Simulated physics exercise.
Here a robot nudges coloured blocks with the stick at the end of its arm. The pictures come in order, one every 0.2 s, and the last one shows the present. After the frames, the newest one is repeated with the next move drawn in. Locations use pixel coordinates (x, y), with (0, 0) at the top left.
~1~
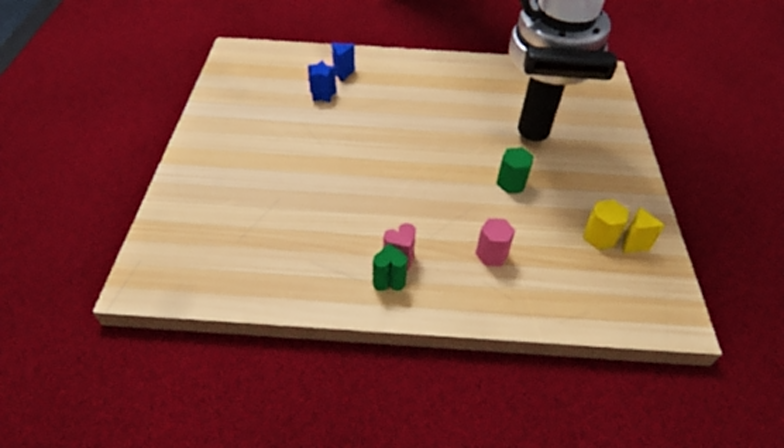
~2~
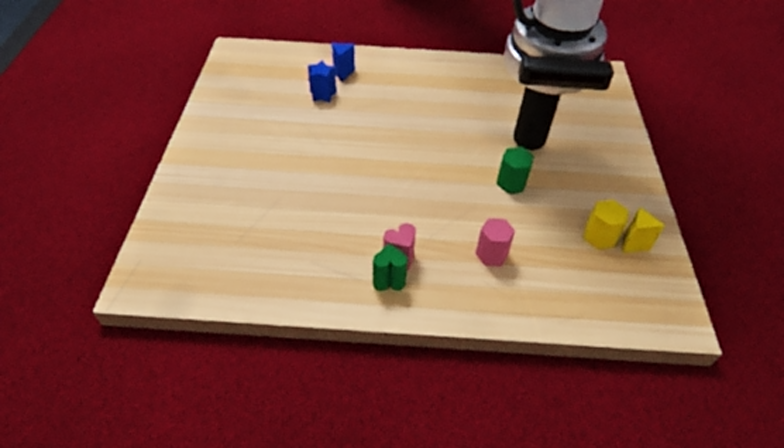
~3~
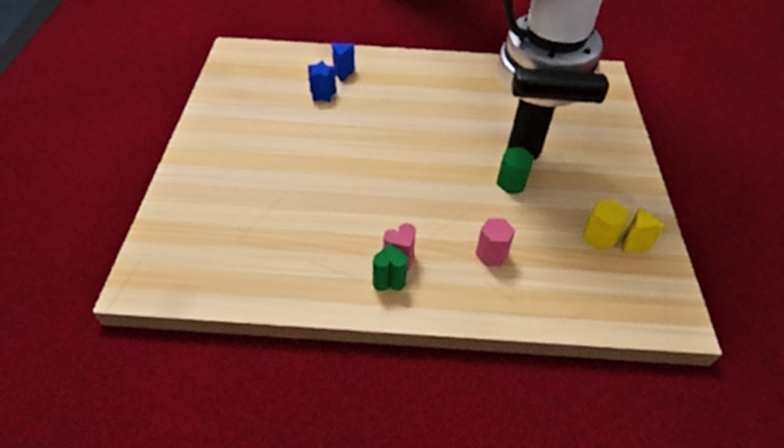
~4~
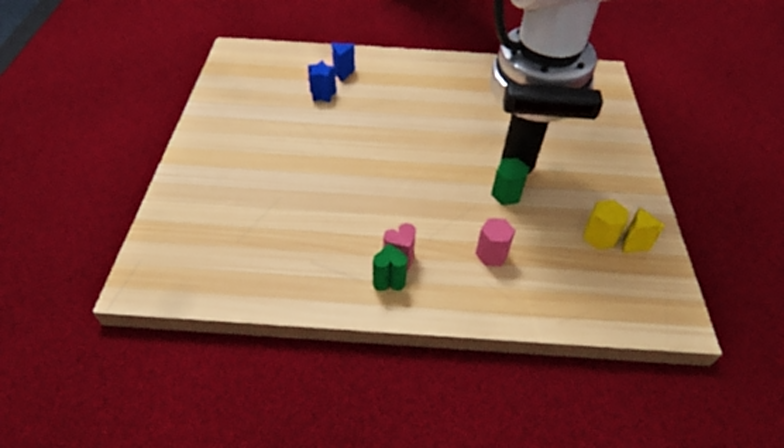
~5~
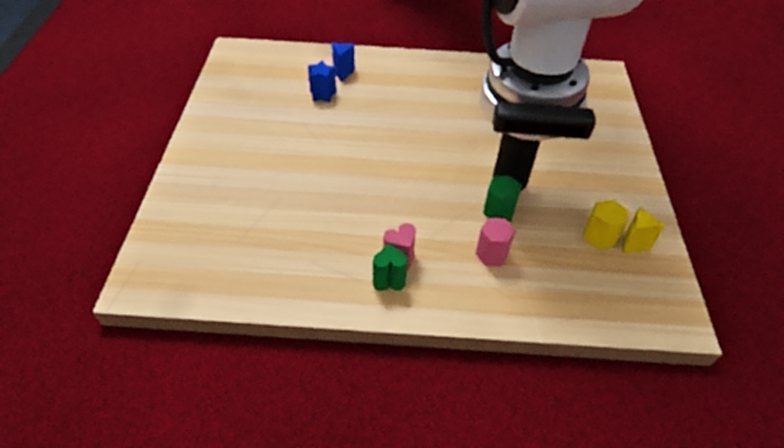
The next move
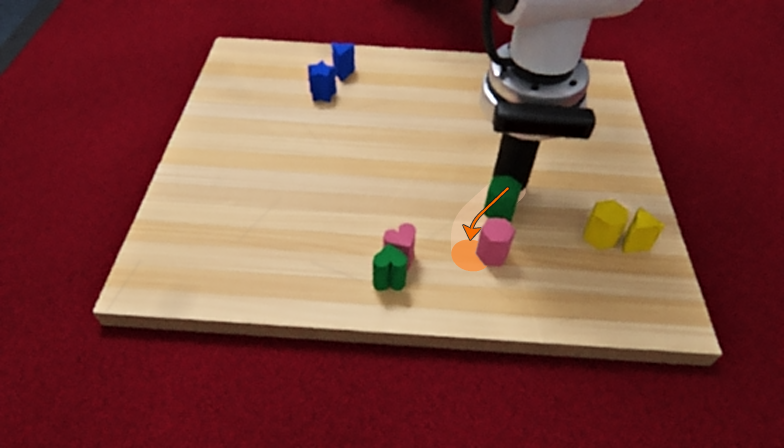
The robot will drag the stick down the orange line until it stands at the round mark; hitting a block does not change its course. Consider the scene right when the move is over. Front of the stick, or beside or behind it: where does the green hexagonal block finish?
At that point it is up front.
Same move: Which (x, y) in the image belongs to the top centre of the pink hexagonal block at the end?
Roughly at (523, 279).
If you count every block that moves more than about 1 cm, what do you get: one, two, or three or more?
The push moves two blocks more than 1 cm.
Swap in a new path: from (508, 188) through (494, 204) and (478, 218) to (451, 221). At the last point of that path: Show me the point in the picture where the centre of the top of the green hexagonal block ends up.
Its top middle is near (489, 221).
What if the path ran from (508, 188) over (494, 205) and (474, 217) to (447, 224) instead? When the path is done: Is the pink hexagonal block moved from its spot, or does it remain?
It does get moved.
The line goes from (508, 188) over (489, 206) and (472, 227) to (471, 255).
On the path given first. One third of the way, stick at (490, 200); green hexagonal block at (497, 207), turned 40° anticlockwise.
Two thirds of the way, stick at (473, 221); pink hexagonal block at (507, 253), turned 25° anticlockwise; green hexagonal block at (489, 230), turned 75° anticlockwise.
At the end, stick at (473, 248); pink heart block unmoved; pink hexagonal block at (523, 279), turned 45° anticlockwise; green hexagonal block at (495, 260), turned 95° anticlockwise.
